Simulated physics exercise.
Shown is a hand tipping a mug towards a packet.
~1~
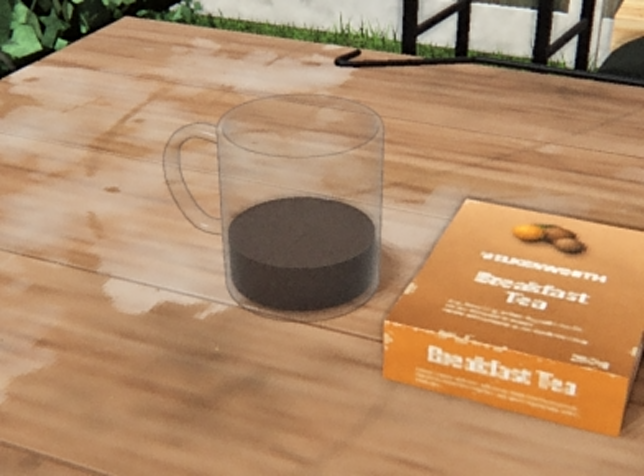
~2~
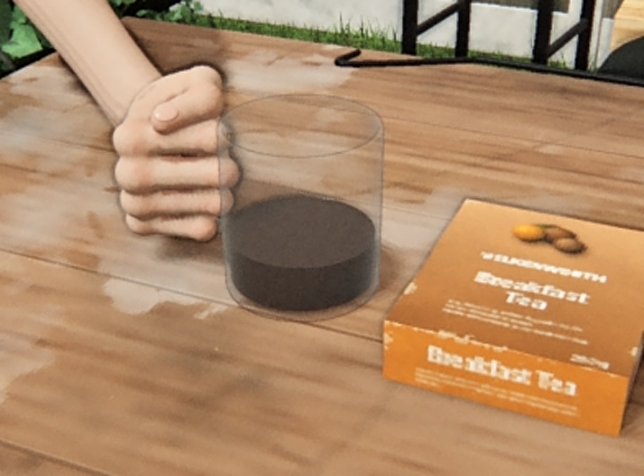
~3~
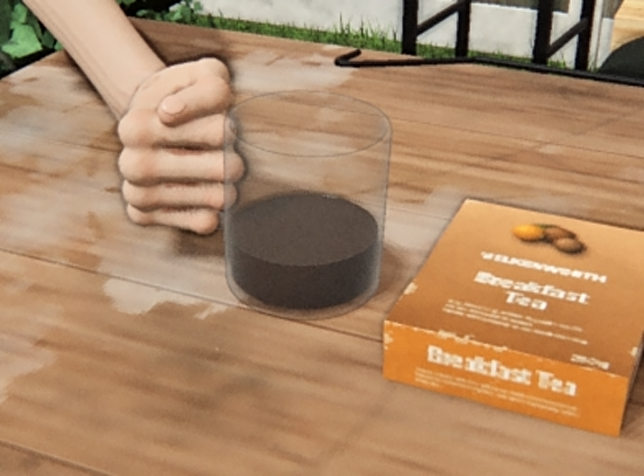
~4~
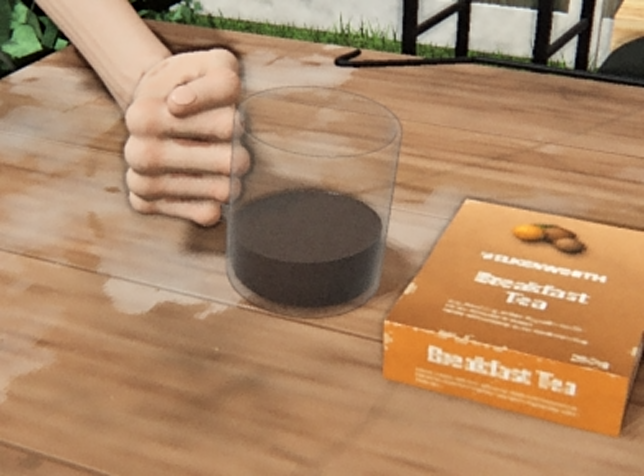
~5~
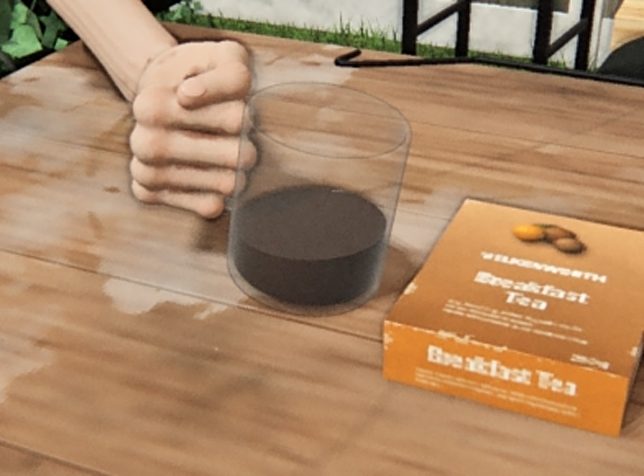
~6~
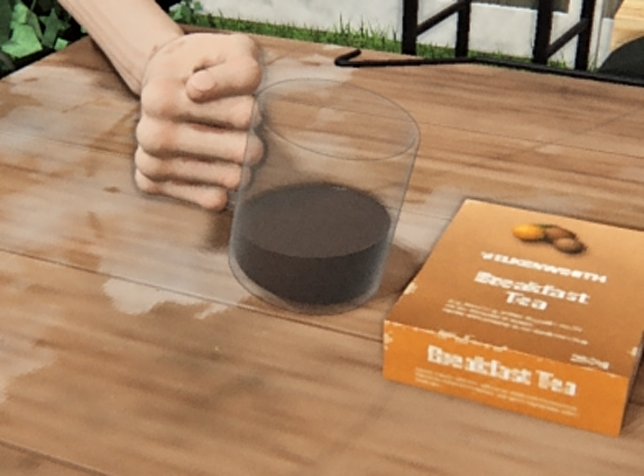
A hand grips a clear mug of dark liquid and tilts it slightly right.
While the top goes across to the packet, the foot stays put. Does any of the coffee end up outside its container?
No.
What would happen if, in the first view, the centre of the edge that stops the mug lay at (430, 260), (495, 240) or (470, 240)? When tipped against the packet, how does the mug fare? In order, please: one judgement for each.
First contents stay put, next contents stay put, last contents stay put.
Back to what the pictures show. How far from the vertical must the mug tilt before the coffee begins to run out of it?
65 degrees, roughly.
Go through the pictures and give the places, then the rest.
In the first frame, it stands upright; mug (301, 200) about a quarter full.
In the second frame, a hand takes hold; mug about a quarter full, surface at (302, 231); packet (534, 305).
In the third frame, tipping on its foot; mug (306, 198) about a quarter full.
In the fourth frame, the top moves towards the packet; mug about a quarter full, surface at (308, 227); packet (534, 305).
In the fifth frame, on the way over; mug (315, 192) about a quarter full.
In the sixth frame, it is leaning; mug about a quarter full, surface at (314, 221); packet (534, 305).
Shortly, the mug leans by about 25°; none is lost.
Then, the mug leans by about 35°; none is lost.
At the finish, the mug leans by about 40°, against the packet; none is lost.
